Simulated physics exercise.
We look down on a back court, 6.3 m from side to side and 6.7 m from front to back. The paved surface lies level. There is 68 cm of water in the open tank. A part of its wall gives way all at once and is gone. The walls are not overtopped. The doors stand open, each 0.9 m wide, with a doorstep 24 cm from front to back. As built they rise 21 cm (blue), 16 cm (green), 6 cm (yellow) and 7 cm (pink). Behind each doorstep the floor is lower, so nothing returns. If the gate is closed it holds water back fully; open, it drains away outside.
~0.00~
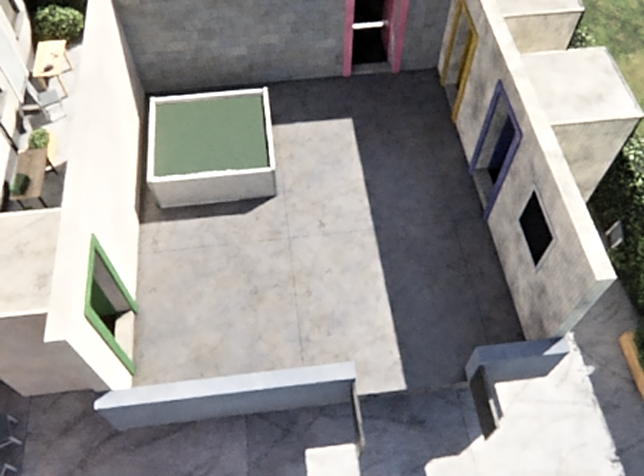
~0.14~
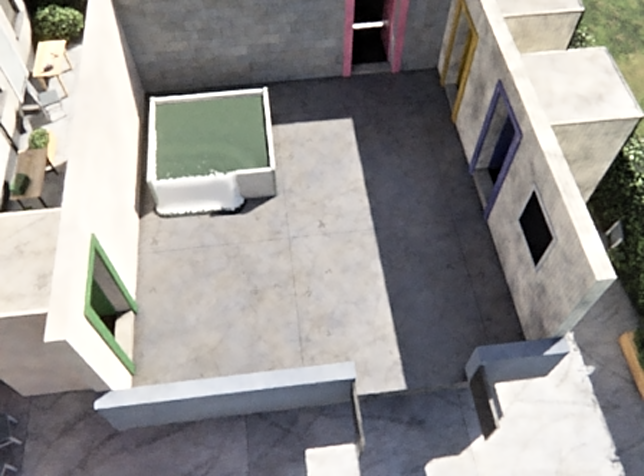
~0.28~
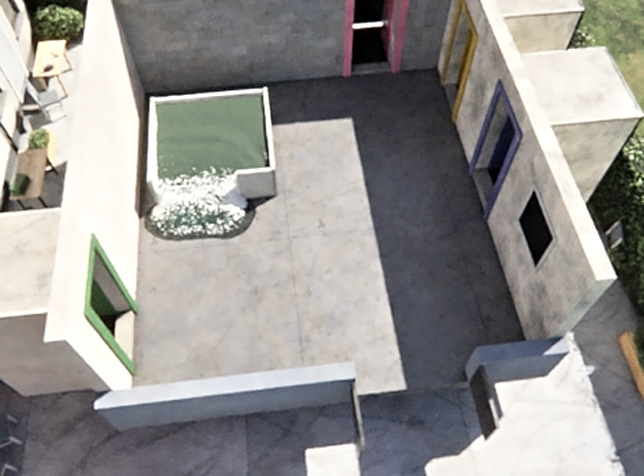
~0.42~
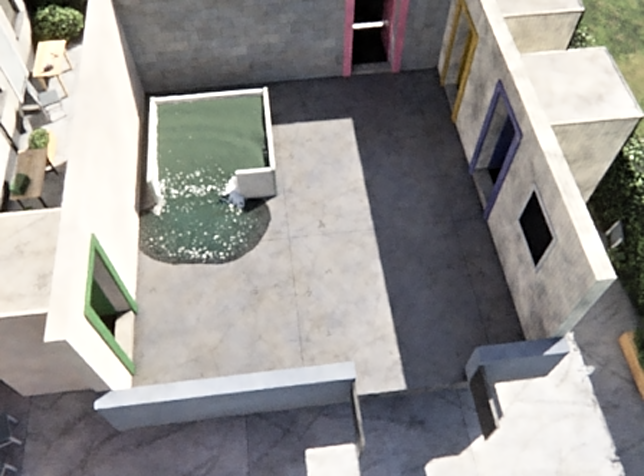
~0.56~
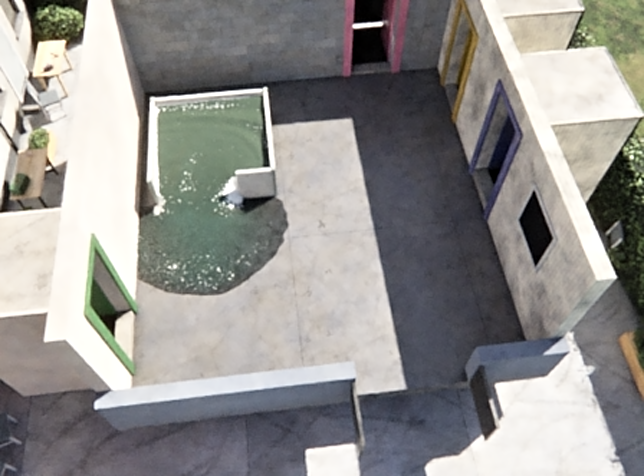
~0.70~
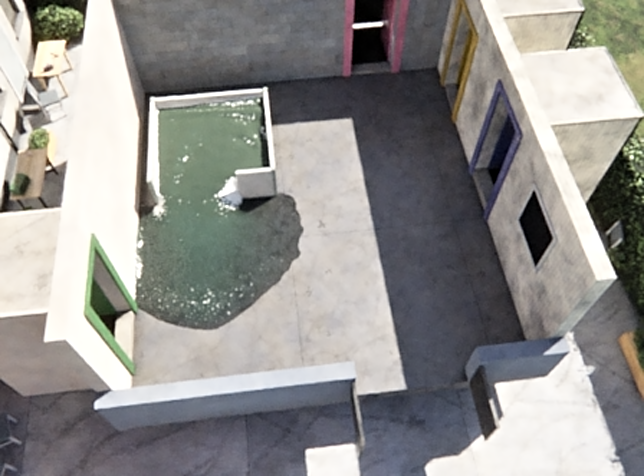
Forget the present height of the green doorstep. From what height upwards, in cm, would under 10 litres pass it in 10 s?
Some 23 cm above the ground.
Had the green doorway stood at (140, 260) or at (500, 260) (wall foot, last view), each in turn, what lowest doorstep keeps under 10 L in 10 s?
About 22 and 15 cm.
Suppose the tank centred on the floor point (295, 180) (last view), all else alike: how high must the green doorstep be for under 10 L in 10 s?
Then roughly 23 cm.
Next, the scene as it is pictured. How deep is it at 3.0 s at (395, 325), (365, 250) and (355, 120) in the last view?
In that order: 6, 0 and 0 cm.
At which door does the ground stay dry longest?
Last comes the pink one.
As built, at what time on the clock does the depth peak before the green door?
Around 3.6 s.
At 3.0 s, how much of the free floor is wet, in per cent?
Some 35 per cent of it.
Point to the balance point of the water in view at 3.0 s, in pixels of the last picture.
Near (224, 263).
After 1.4 s water covers 30 % of the floor, deepest (46 cm) near (131, 406); 17 cm at the green door, 0 litres in over its 16 cm doorstep.
After 3.0 s water covers 35 % of the floor, deepest (34 cm) near (131, 406); 20 cm at the green door, 9 litres in over its 16 cm doorstep.
After 10.0 s water covers 95 % of the floor, deepest (12 cm) near (421, 94); 6 cm at the green door, 41 litres in over its 16 cm doorstep.
At the green door as built, the water arrived by 0.9 s and peaked near 23 cm at 3.6 s.
Run again over the same 10 s with other heights there, 20 litres in over 19.5 cm, 5 litres over 26 cm. The limit of 10 litres is kept from about 23 cm up.
